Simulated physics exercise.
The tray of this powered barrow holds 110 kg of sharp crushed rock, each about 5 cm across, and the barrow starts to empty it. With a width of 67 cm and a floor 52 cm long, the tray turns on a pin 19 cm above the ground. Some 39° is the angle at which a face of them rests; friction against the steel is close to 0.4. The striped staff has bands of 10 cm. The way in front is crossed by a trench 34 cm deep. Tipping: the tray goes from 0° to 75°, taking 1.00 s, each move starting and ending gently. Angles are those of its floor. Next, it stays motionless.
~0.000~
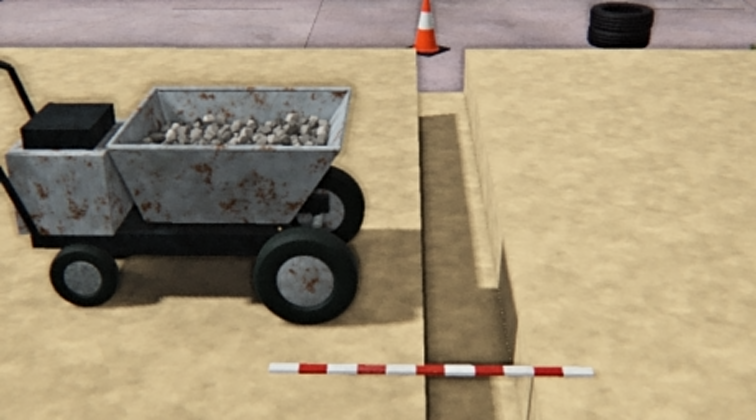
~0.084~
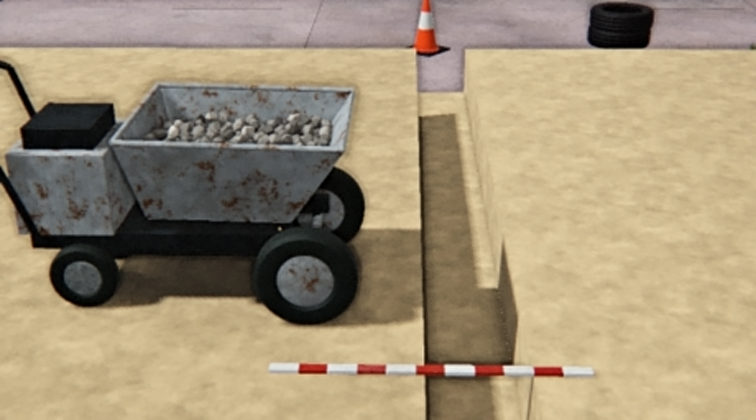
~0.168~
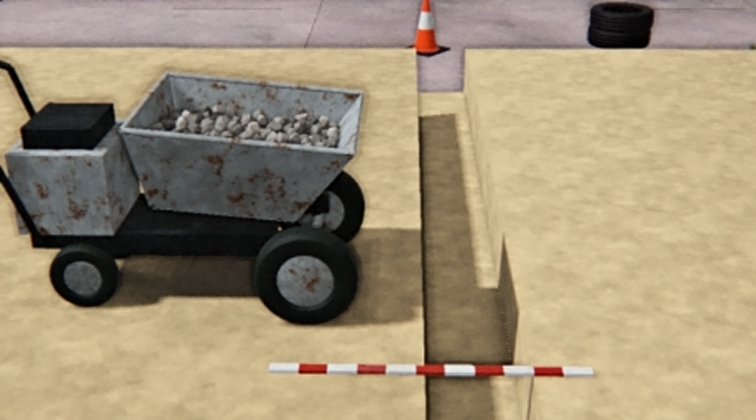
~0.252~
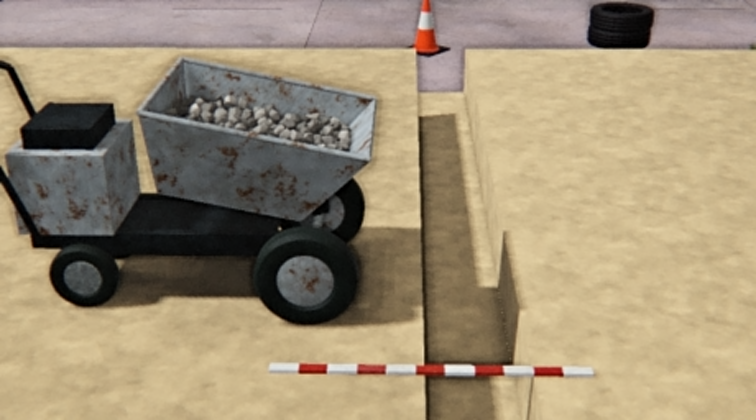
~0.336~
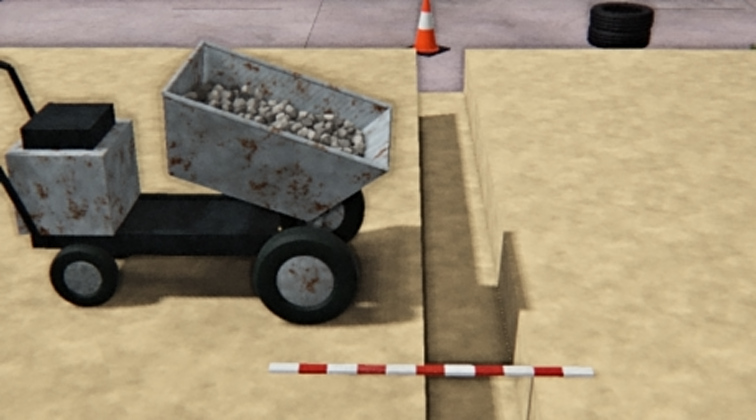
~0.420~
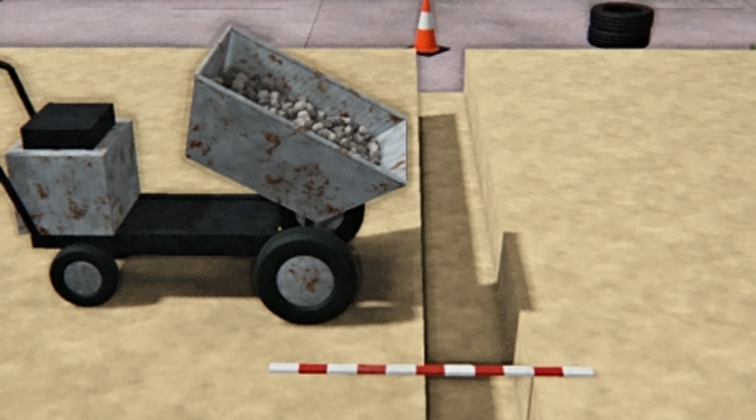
A rust-flecked grey tray of crushed grey stones on a black-wheeled powered barrow tilts up at its left end, gently at first and then steeply, seen from its side and slightly above. The barrow stands at left on sandy ground beside a trench, with a red-and-white staff in front and an orange cone and black tyres behind. The barrow's wheels and the camera stay still.
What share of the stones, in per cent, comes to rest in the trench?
About 73 per cent of the stones finish in the trench.
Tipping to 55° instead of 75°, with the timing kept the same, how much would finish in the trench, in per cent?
Some 5% would finish there.
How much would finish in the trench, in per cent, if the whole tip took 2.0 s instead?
In that case some 80 per cent.
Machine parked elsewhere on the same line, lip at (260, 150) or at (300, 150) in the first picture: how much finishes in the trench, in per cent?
Around 60% for the first place and 85% for the second.
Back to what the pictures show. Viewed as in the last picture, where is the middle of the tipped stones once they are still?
Their middle ends up near (479, 339).
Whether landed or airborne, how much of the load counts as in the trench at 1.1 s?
At that moment: Approx. 15 %.
After 0.8 s the floor is at 63°; 100 % in the tray; the foremost stones are at (424, 212).
After 1.1 s the floor is at 75°; 82 % in the tray, 17 % in the trench, 1 % past the trench; the foremost stones are at (528, 290).
After 1.5 s the floor is at 75°; 46 % in the tray, 43 % in the trench, 10 % past the trench; the foremost stones are at (634, 283).
After 3.4 s the floor is at 75°; 16 % in the tray, 73 % in the trench, 10 % past the trench; the foremost stones are at (658, 264).
